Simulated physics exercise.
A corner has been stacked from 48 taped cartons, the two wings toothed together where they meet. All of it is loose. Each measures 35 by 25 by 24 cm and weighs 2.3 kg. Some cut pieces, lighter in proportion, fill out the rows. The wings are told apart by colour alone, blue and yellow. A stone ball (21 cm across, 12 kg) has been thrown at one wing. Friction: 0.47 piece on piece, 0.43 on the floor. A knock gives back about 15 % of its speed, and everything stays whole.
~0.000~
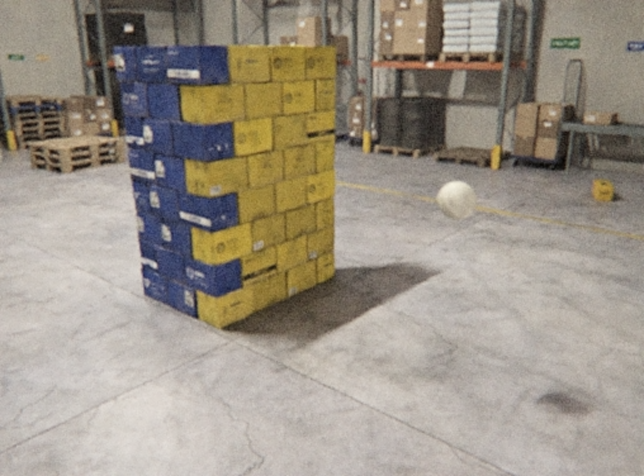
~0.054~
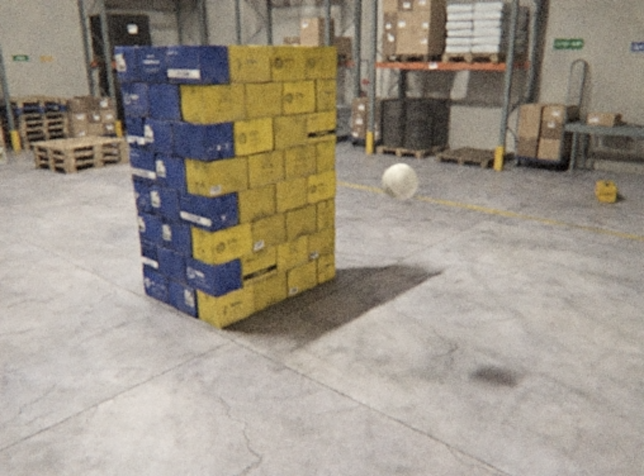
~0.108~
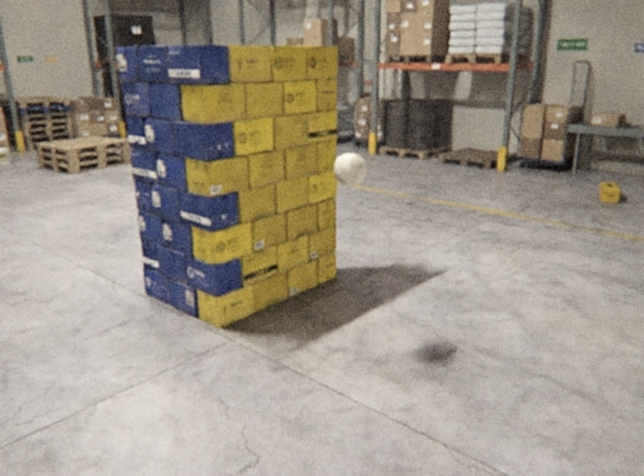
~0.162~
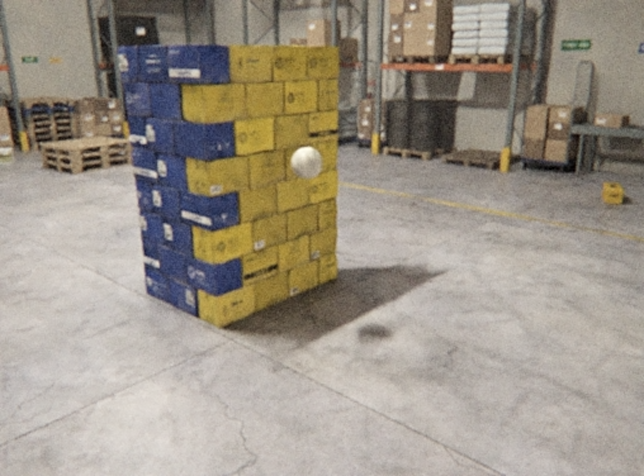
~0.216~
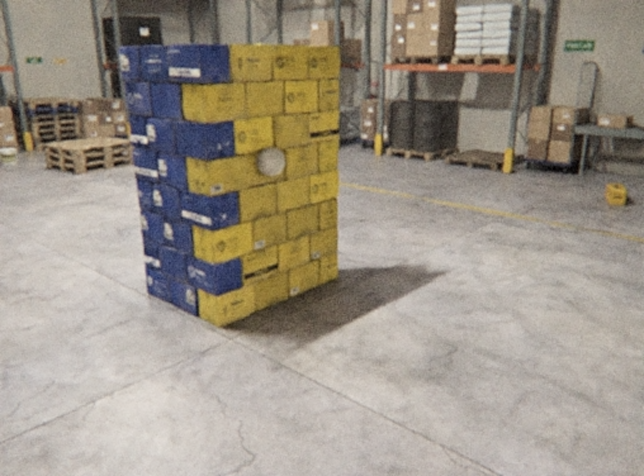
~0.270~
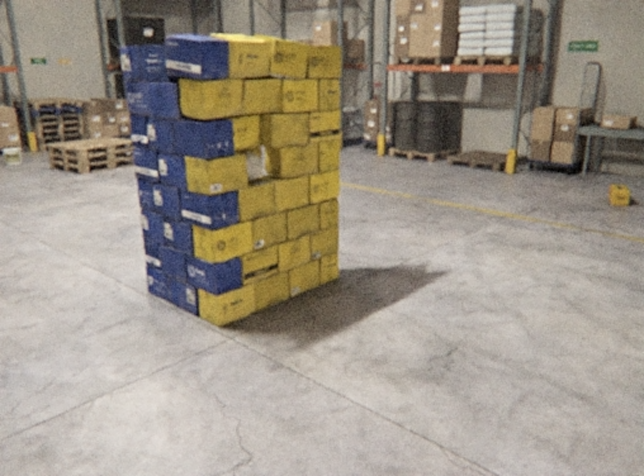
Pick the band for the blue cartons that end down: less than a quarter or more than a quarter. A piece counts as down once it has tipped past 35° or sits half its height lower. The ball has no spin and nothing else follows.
Ending down: Less than a quarter.
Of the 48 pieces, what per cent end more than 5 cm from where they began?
It is 30 per cent.
After 0.34 s, ball still moving; none of the 20 blue cartons down (0 of 48 in all colours); top blue carton 11° from how it stood; top yellow carton 20° from how it stood.
After 0.62 s, ball still moving; none of the 20 blue cartons down (3 of 48 in all colours); top blue carton 10 cm from its place; top yellow carton 11 cm from its place.
After 1.16 s, ball still moving; none of the 20 blue cartons down (4 of 48 in all colours); top blue carton 10 cm from its place; top yellow carton 14 cm from its place.
In the end (2.9 s), ball rolling away; none of the 20 blue cartons down (4 of 48 in all colours); top blue carton 10 cm from its place; top yellow carton 14 cm from its place. That is 0 per cent. From the last view, middles, top blue carton near (193, 64), top yellow carton near (270, 63).
